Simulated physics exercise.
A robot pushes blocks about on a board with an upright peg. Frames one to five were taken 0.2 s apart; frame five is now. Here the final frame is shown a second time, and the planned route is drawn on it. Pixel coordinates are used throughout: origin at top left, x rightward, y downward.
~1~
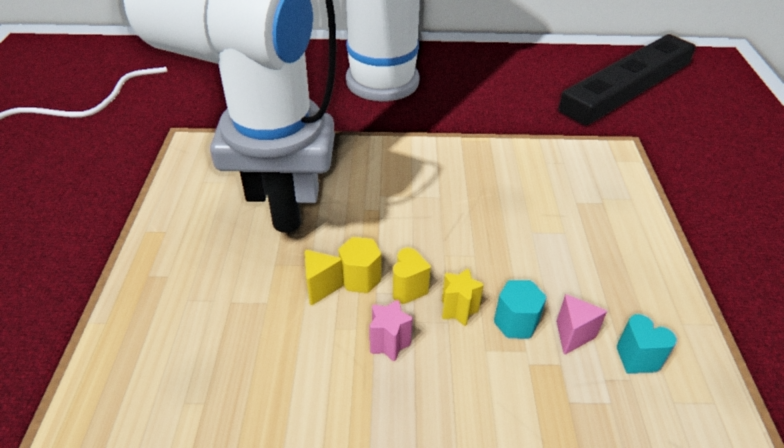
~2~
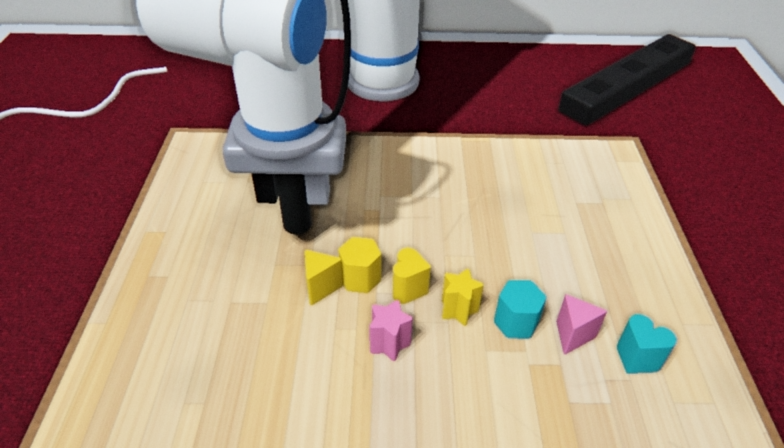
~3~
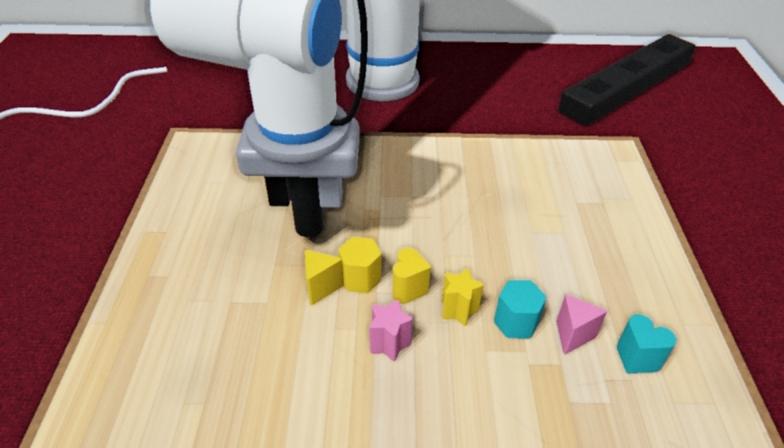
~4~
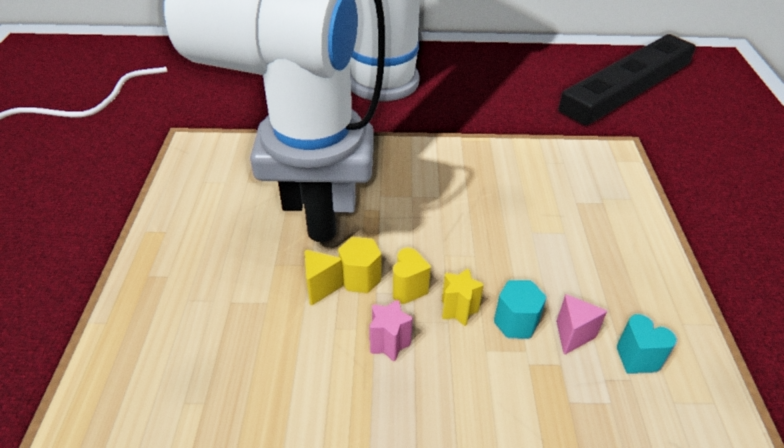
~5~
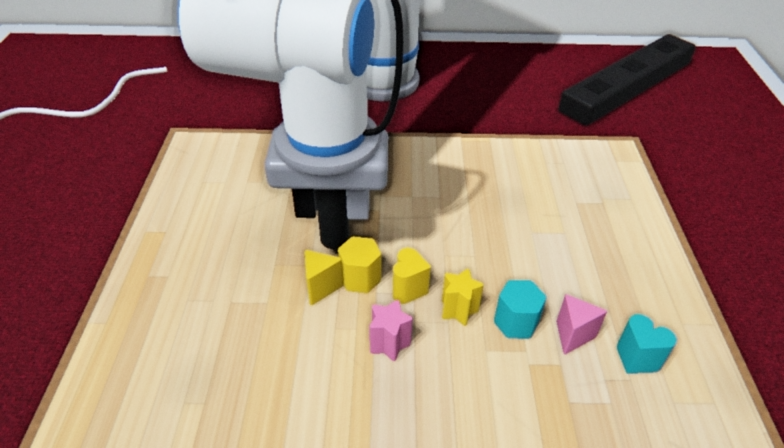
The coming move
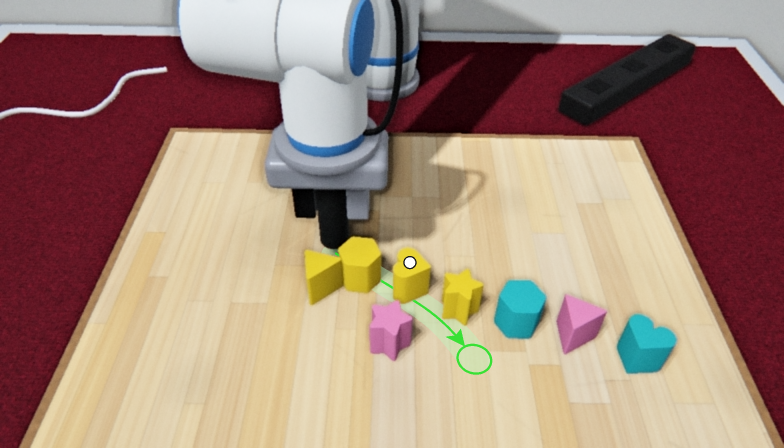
At first, a white and blue robot arm holds its dark peg over a wooden board, behind and left of a loose row of yellow, pink and turquoise blocks. The arm then slides the peg a short way right and slightly nearer, until it is just behind the leftmost yellow blocks, which stay still.
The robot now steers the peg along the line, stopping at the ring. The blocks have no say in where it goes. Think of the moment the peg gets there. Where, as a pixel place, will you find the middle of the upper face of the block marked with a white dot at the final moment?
In the picture, that point is around (503, 310).
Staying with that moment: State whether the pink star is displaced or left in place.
By the time the path is finished, it has moved at least a centimetre.
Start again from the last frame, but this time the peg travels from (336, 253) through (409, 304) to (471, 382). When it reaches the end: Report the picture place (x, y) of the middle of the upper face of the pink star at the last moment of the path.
(381, 354)
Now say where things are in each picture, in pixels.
In the first picture, peg tip at (287, 223); block tops, yellow three-sided block at (318, 262); yellow hexagon at (360, 251); pink star at (390, 316); yellow heart block at (410, 263); yellow star at (462, 283); turquoise hexagon at (523, 296).
In the second picture, peg at (298, 225); blocks unchanged.
In the third picture, peg at (309, 228); blocks unchanged.
In the fourth picture, peg at (322, 233); blocks unchanged.
In the fifth picture, peg at (335, 239); yellow three-sided block at (318, 262); yellow hexagon at (360, 251); pink star at (390, 316); yellow heart block at (410, 263); yellow star at (462, 283); turquoise hexagon at (523, 296).
Path on the board, from (336, 253) via (407, 297), ending at (474, 359); the dot is on the yellow heart block.
What follows on the original path. One third of the way, peg at (383, 268); yellow hexagon at (386, 282), turned 45° clockwise; yellow heart block at (417, 269), turned 45° anticlockwise.
Two thirds of the way, peg at (434, 300); yellow hexagon at (416, 311), turned 90° clockwise; pink star at (388, 335), turned 55° clockwise; yellow heart block at (473, 290), turned 85° anticlockwise; yellow star at (505, 286), turned 25° anticlockwise; turquoise hexagon at (541, 296), turned 30° clockwise.
At the end, peg at (477, 346); yellow three-sided block in place; yellow hexagon at (419, 316), turned 100° clockwise; pink star at (386, 336), turned 60° clockwise; yellow heart block at (503, 310), turned 155° anticlockwise; yellow star at (516, 284), turned 60° anticlockwise; turquoise hexagon at (559, 291), turned 45° clockwise.
